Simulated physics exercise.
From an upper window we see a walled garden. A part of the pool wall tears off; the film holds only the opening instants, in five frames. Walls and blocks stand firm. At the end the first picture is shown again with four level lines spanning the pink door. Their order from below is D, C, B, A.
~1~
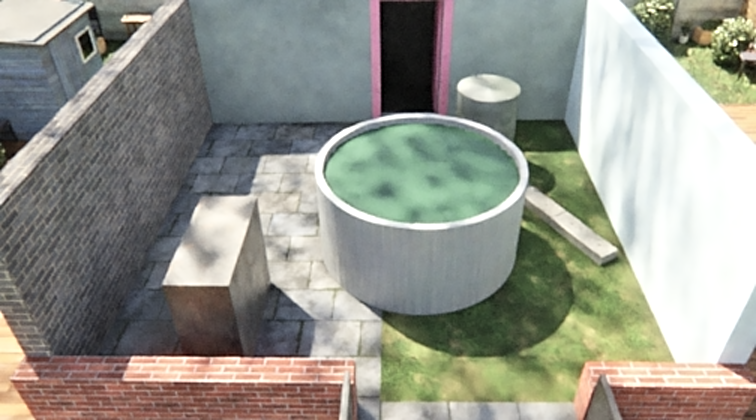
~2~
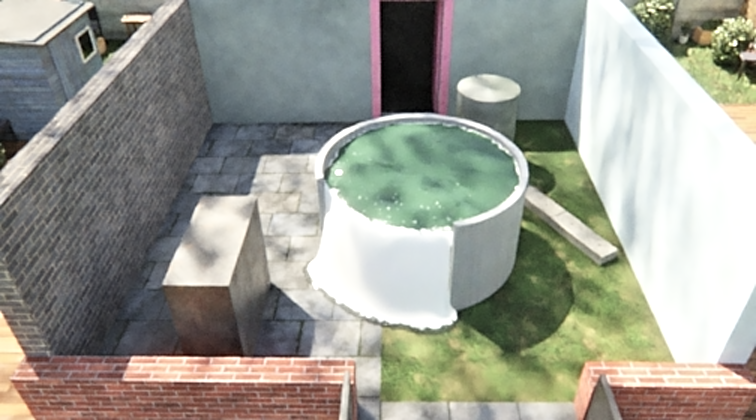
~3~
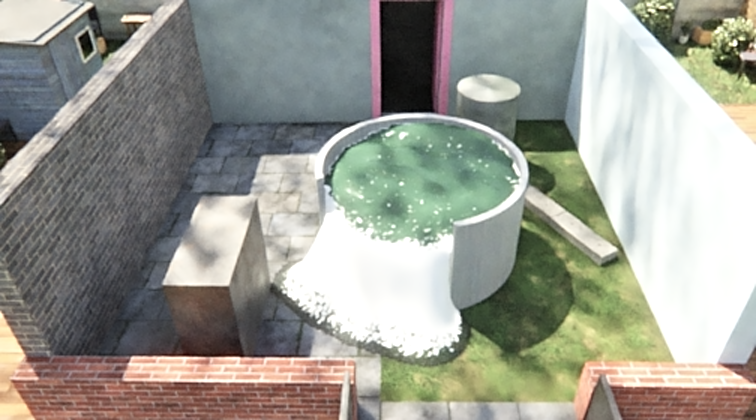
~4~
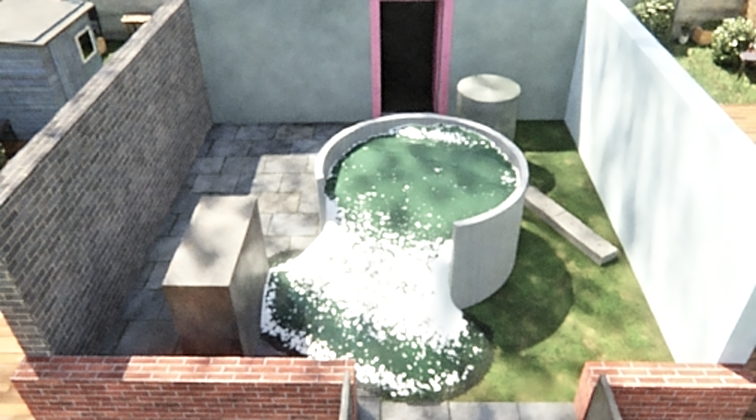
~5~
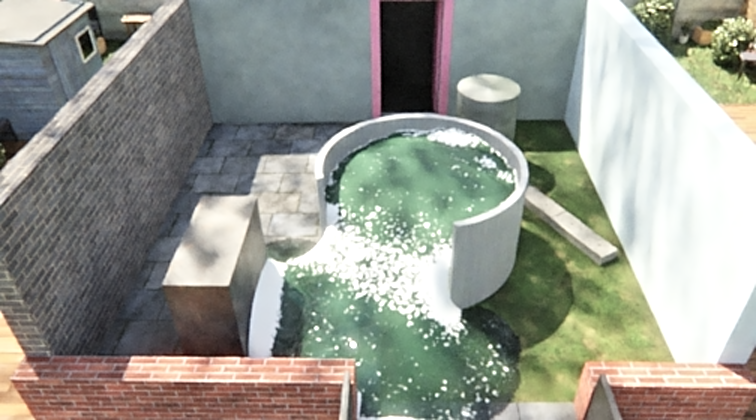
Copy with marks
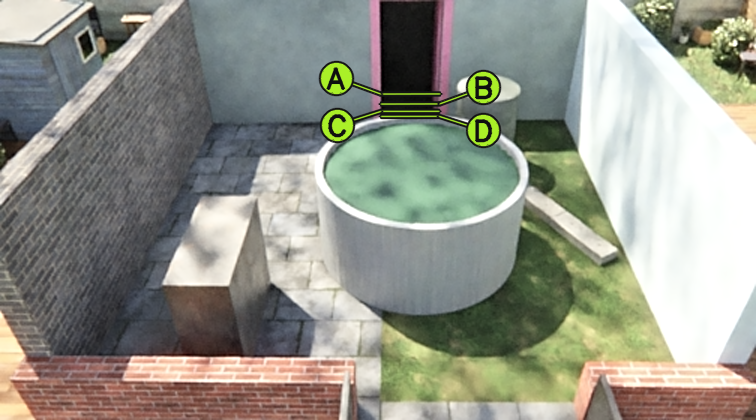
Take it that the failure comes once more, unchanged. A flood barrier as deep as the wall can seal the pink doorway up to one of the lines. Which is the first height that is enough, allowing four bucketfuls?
It is D.
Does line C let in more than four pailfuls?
No, not at all.
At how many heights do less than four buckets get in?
All four.
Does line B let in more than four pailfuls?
No, not at all.
In lime, A at (410, 94); B at (410, 103); C at (410, 111); D at (410, 116); from the bottom up D, C, B, A.
Choosing A, nothing gets over.
Choosing B, nothing gets over.
Choosing C, nothing gets over.
Choosing D, a splash gets over, under a bucket.
